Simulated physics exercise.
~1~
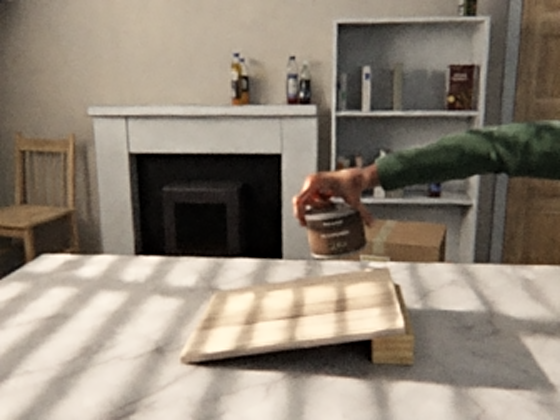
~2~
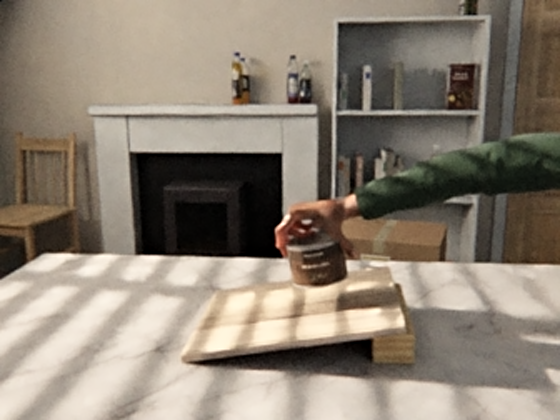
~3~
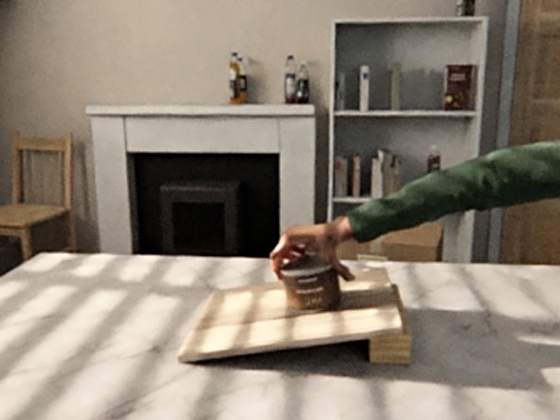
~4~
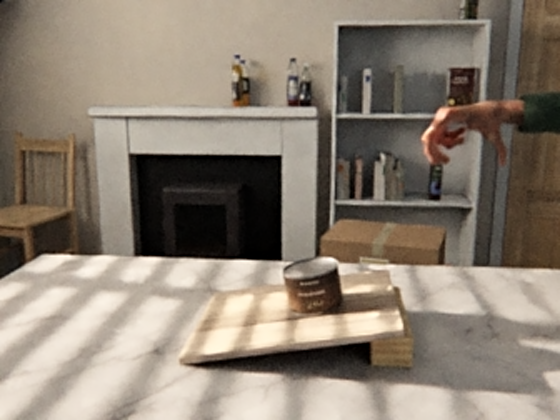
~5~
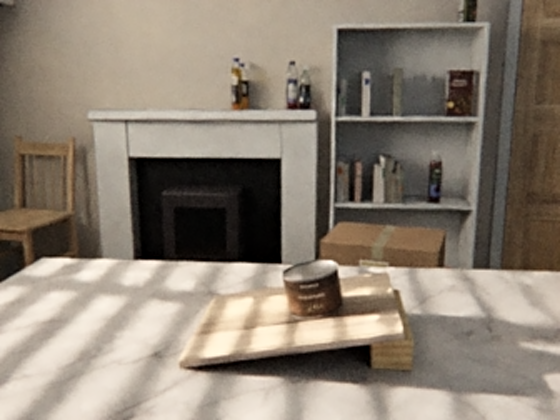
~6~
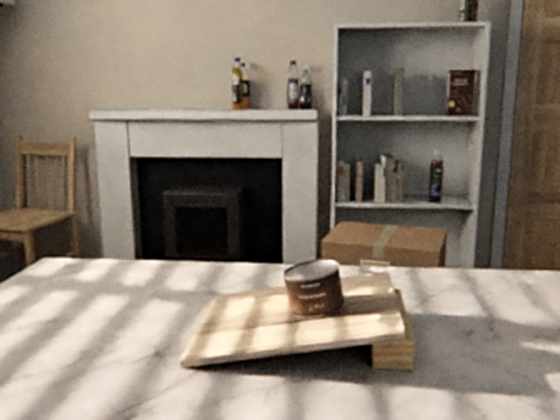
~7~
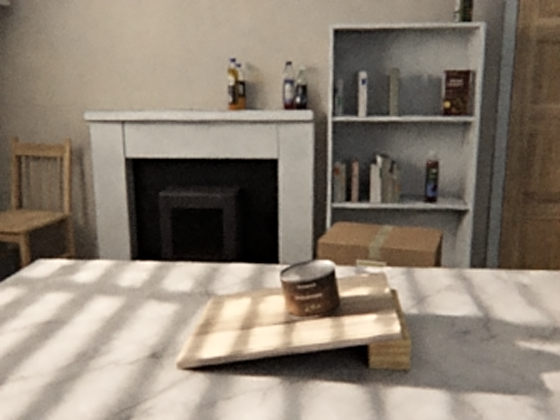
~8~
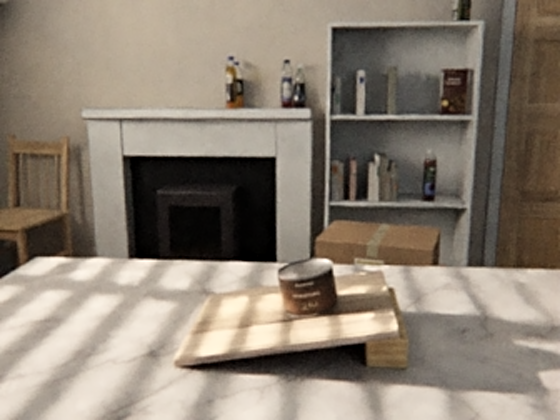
In a room with a white fireplace and a bookshelf, a hand in a green sleeve lowered a brown tub onto a sloping wooden board on a table, let go and drew away to the right, and the tub stayed where it was.
